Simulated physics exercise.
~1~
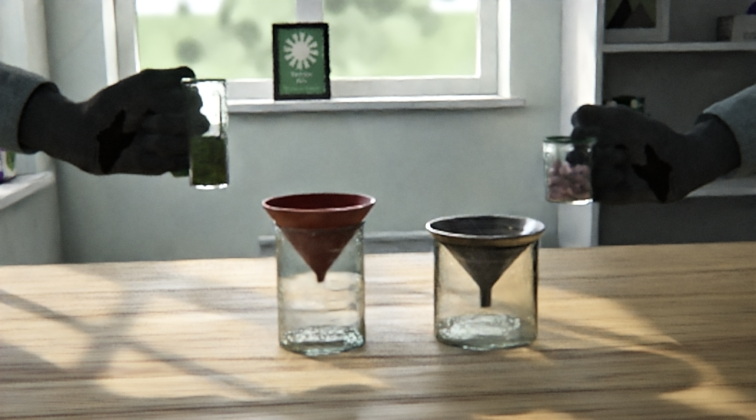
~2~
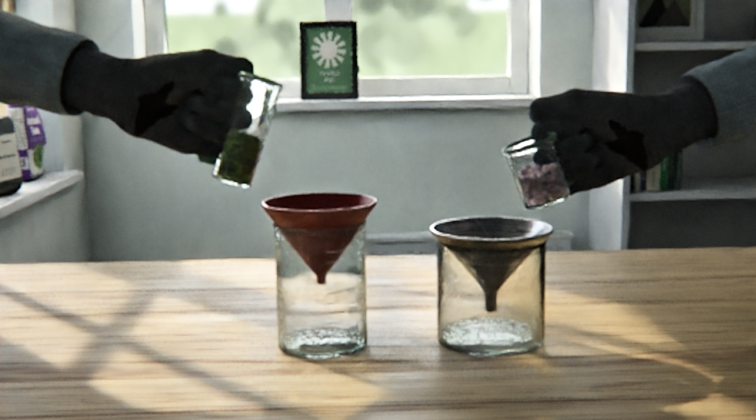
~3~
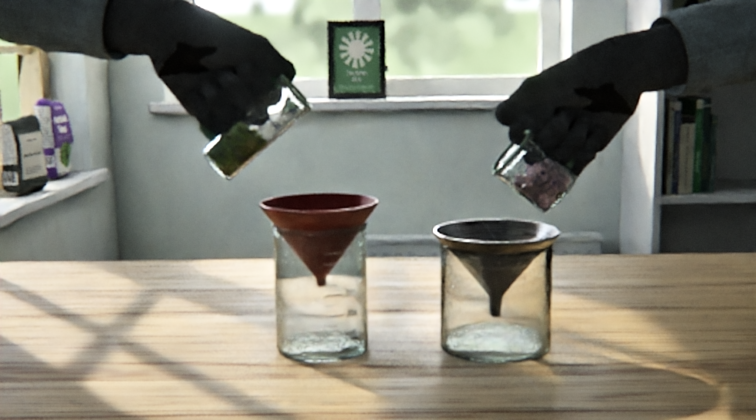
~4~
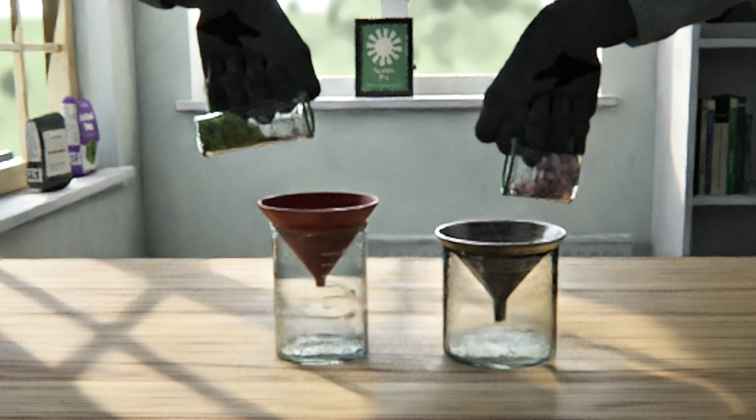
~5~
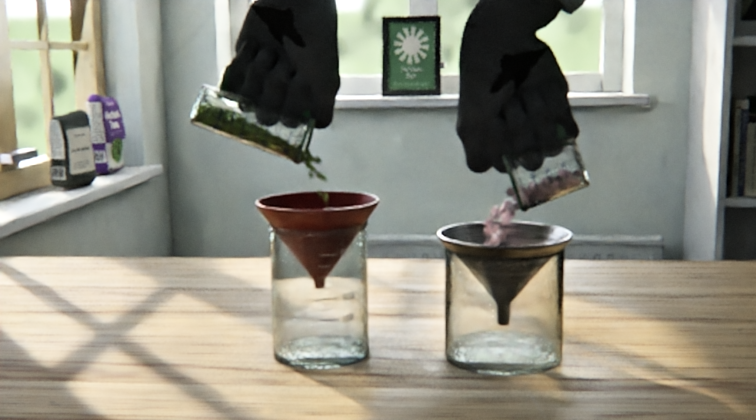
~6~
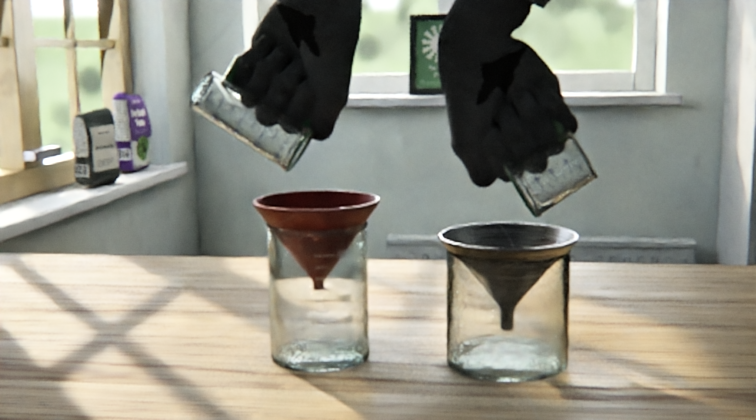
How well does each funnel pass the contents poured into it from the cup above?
Neither funnel passes its contents. The green bits jam in the left funnel and the pinkish pieces jam in the right one, leaving both jars empty.
The video shows two dark hands tipping glass cups, one of green bits and one of pinkish pieces, over a reddish funnel and a gray funnel set in glass jars, as the view drifts sideways. Both cups empty, but the contents jam in the funnels and the jars stay empty.
